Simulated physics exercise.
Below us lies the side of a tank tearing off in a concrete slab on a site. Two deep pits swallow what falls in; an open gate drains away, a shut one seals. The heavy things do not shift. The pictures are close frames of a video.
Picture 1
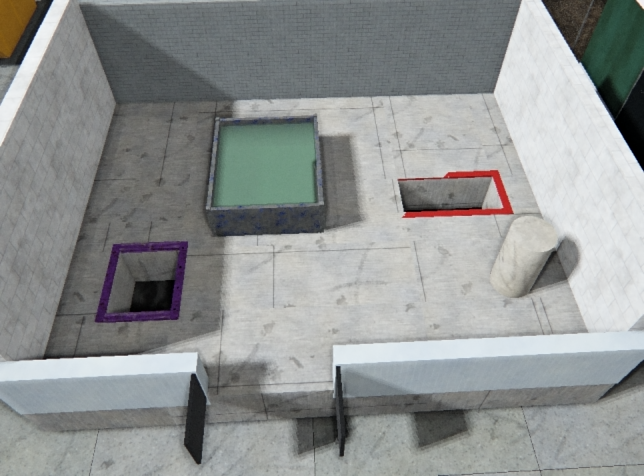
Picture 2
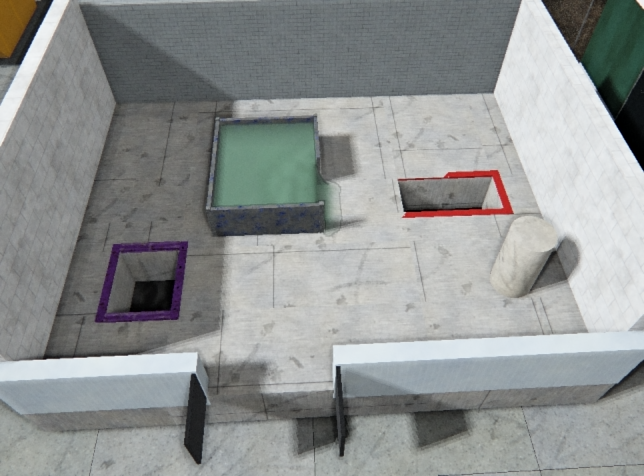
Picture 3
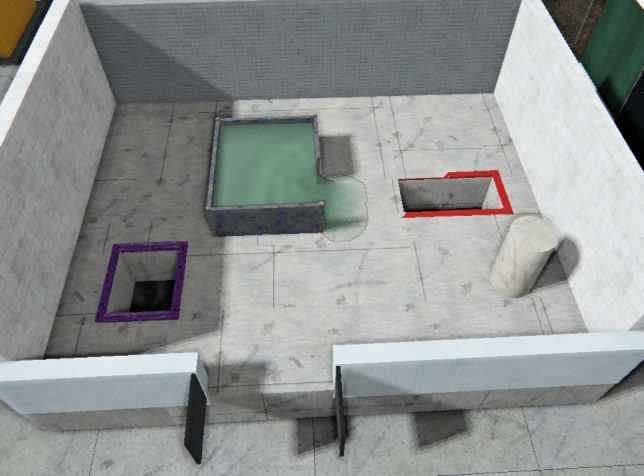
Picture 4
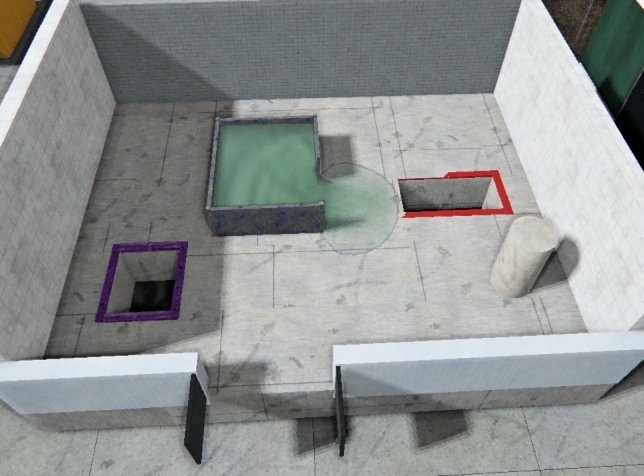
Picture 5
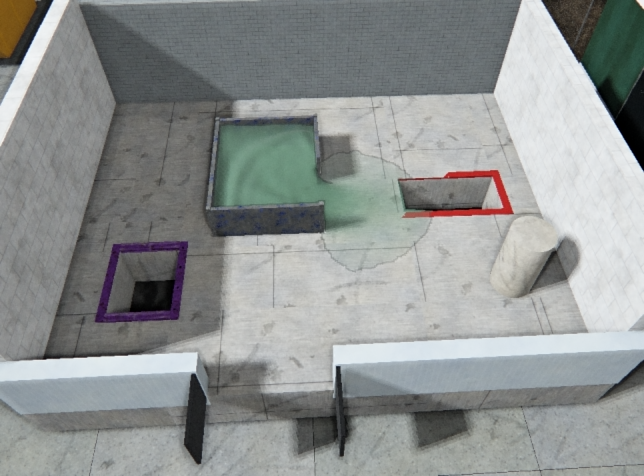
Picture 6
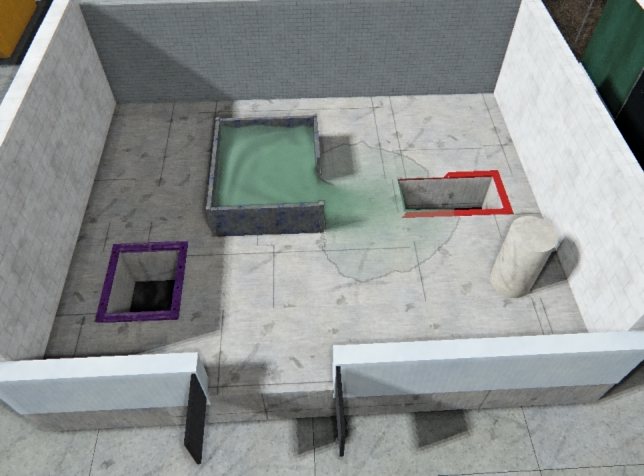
Green water pours from a gap in the tank's right side and spreads across the floor around the red-edged pit.
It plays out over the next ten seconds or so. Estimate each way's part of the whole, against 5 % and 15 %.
The gate takes less than 5 %; the red pit takes more than 15 %; the purple pit takes less than 5 %.
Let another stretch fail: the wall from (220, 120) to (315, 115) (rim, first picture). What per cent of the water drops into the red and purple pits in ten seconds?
Per cent: Red 20, purple 8.
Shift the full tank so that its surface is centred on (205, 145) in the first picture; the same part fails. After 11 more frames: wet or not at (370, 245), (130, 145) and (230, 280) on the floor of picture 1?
In turn: Flooded, free of water, free of water.
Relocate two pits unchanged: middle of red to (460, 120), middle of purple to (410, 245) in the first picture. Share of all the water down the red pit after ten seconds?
Parts in a hundred: Red 25.
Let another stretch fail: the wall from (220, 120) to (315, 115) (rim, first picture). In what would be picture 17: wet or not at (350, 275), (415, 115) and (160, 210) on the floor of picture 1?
One after the other: Clear, flooded, no water.
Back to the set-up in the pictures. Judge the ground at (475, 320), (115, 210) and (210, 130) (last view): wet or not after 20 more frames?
In that order: Under water, free of water, free of water.
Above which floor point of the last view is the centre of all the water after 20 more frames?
I would point to (370, 216).
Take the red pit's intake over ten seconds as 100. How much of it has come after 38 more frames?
Near 75 in a hundred.
A moment on, water covers 20 % of the floor; the gate 0 %, the red pit 7 %, the purple pit 0 %.
Next, water covers 30 % of the floor; the gate 0 %, the red pit 14 %, the purple pit 0 %.
Then, water covers 35 % of the floor; the gate 0 %, the red pit 21 %, the purple pit 0 %.
Later, water covers 45 % of the floor; the gate 0 %, the red pit 30 %, the purple pit 0 %.
In the end, water covers 70 % of the floor; the gate 2 %, the red pit 40 %, the purple pit 0 %.
